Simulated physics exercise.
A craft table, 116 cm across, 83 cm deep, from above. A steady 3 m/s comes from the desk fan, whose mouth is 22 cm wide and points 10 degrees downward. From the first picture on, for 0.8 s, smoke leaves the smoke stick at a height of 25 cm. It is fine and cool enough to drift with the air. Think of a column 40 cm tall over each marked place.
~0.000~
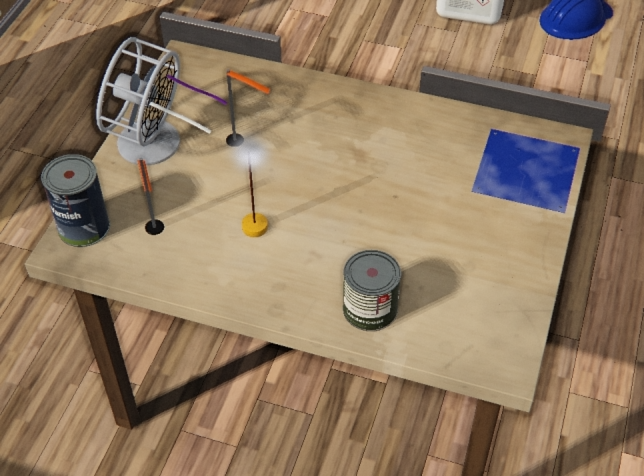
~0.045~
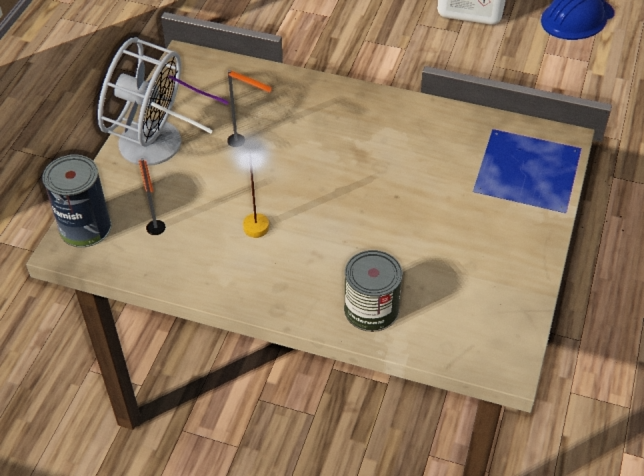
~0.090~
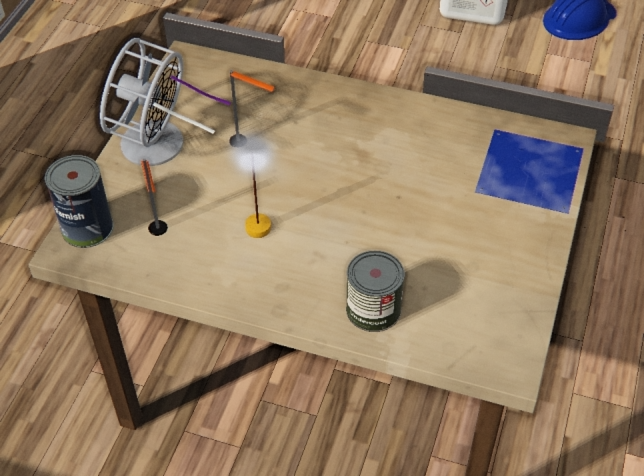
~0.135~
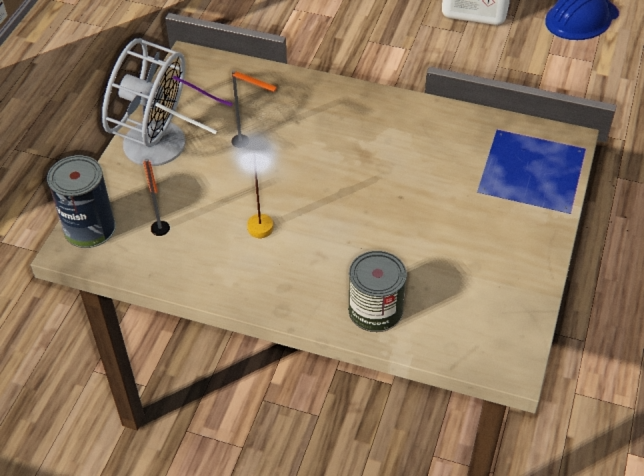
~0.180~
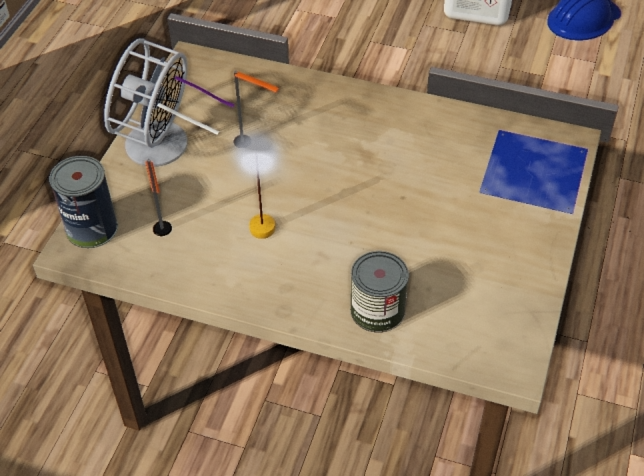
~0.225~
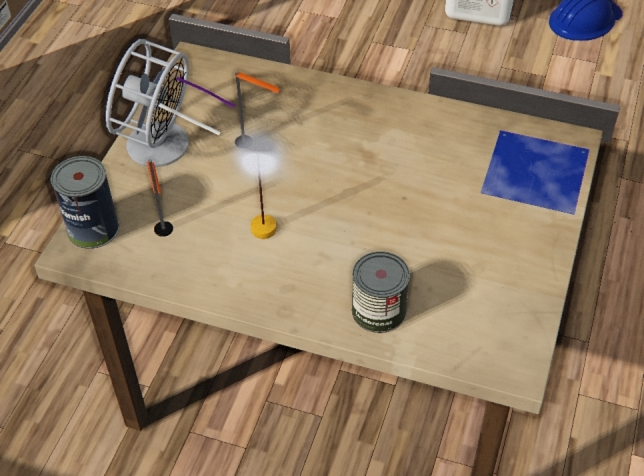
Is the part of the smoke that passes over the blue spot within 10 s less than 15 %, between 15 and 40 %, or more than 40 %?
Over the blue spot: Not even 15 %.
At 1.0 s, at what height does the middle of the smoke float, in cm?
Roughly 16 cm up.
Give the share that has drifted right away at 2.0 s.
Near 70 %.
By 1.0 s, 0 % has passed over the blue spot; 4 % has left the area, and the middle of the rest is near (311, 180).
By 2.0 s, 1 % has passed over the blue spot; 70 % has left the area, and the middle of the rest is near (545, 283).
By 4.0 s, 2 % has passed over the blue spot; 97 % has left the area.
By 10.0 s, 2 % has passed over the blue spot; 100 % has left the area.
